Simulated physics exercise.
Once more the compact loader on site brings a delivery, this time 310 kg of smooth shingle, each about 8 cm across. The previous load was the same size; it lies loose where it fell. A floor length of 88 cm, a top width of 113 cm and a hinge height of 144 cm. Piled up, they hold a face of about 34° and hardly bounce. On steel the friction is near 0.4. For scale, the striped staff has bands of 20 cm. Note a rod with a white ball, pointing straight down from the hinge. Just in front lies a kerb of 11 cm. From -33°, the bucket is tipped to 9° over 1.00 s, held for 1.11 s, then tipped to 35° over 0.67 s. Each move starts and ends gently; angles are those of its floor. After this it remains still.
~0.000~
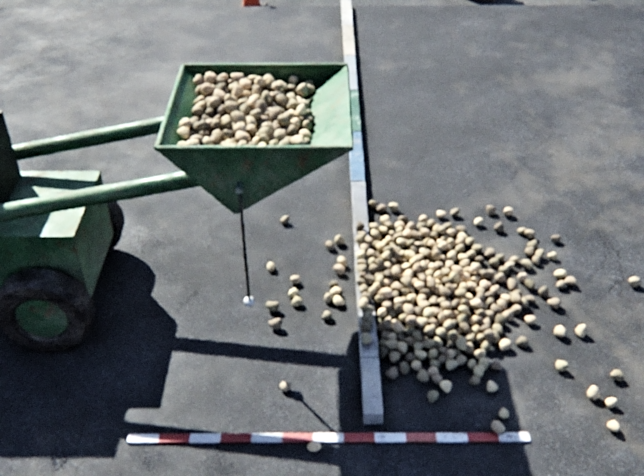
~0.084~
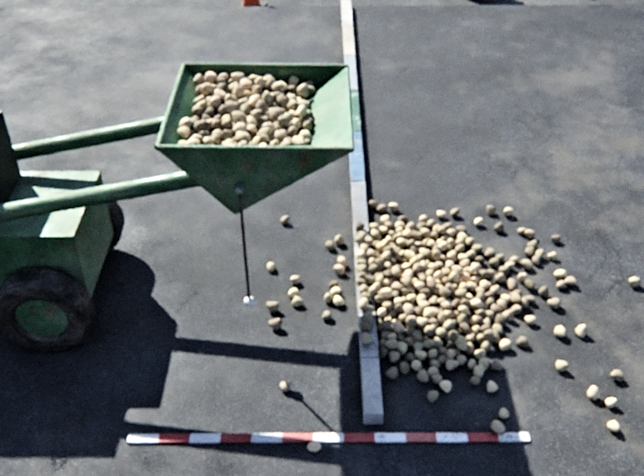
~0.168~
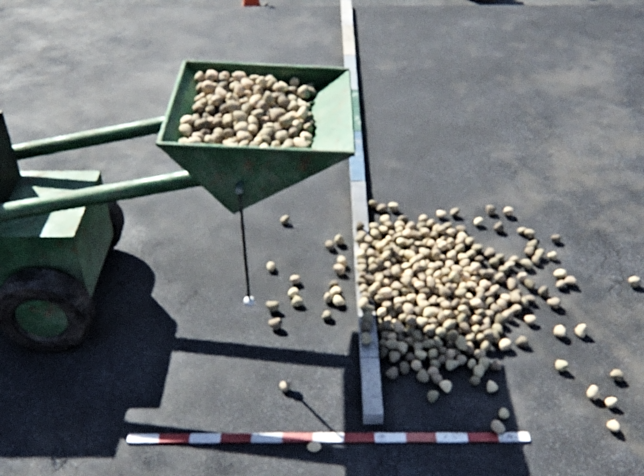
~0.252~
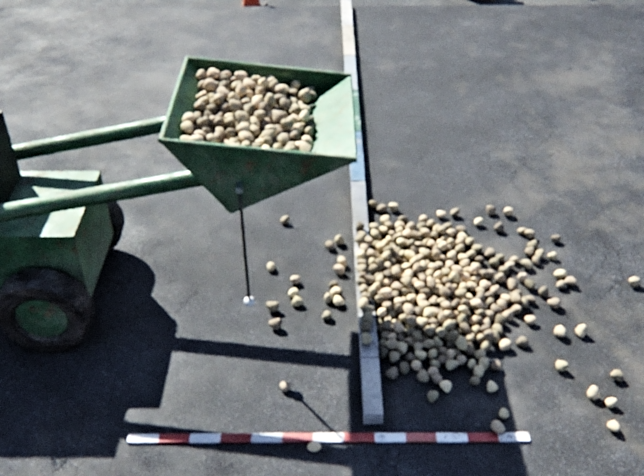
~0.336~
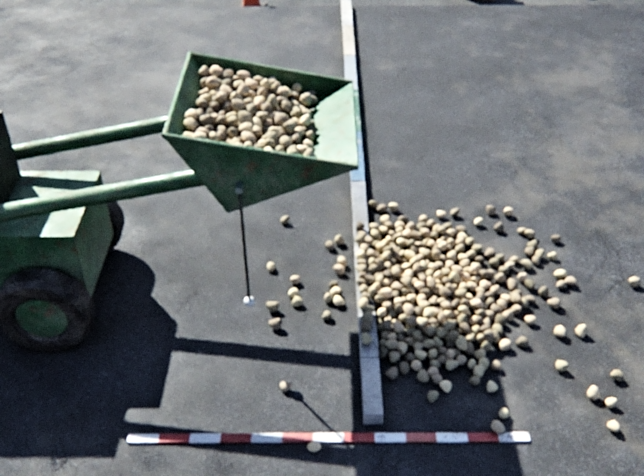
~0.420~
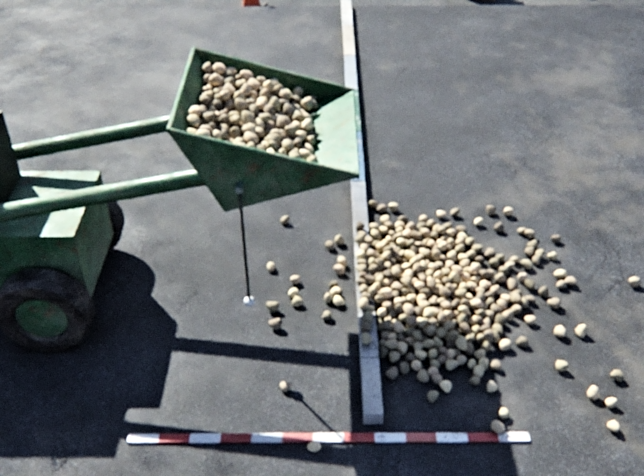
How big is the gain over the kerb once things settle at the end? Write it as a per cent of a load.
The gain is about 64 per cent of a load.
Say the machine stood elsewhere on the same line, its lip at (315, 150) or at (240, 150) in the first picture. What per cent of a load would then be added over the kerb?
Roughly 30 and 0 percent, in that order.
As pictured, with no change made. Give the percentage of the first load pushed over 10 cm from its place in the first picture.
I'd say roughly 5 per cent of them.
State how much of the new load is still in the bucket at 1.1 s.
Close to 100 in a hundred.
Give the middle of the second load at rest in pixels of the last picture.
(387, 283).
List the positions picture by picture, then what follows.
In the first frame, lip at (353, 148), floor tilted -33°, highest stones at (239, 93). The earlier load is highest near (381, 269), 17 cm above ground level, 9 % on this side of the kerb, 91 % over the kerb.
In the second frame, the bucket is at -32°, its lip at (353, 149); the top of the load is at (231, 92); the stones move at 0.1 m/s on average.
In the third frame, lip at (355, 153), floor tilted -30°, highest stones at (224, 88); the stones move at 0.1 m/s on average.
In the fourth frame, lip at (357, 160), floor tilted -26°, highest stones at (221, 87); the stones move at 0.2 m/s on average.
In the fifth frame, the bucket is at -22°, its lip at (358, 167); the top of the load is at (219, 86); the stones move at 0.2 m/s on average.
In the sixth frame, lip at (359, 176), floor tilted -17°, highest stones at (217, 83); the stones move at 0.2 m/s on average.
After 0.8 s the floor is at 2°; in per cent of one load, 100 in the bucket, 9 on this side of the kerb, 91 over the kerb; the foremost stones are at (597, 304).
After 1.1 s the floor is at 9°; in per cent of one load, 100 in the bucket, 9 on this side of the kerb, 91 over the kerb; the foremost stones are at (597, 304).
After 3.2 s the floor is at 35°; in per cent of one load, 3 in the bucket, 56 on this side of the kerb, 140 over the kerb; the foremost stones are at (597, 304).
After 5.9 s the floor is at 35°; in per cent of one load, 0 in the bucket, 45 on this side of the kerb, 155 over the kerb; the foremost stones are at (598, 304). Net gain over the kerb, 64.
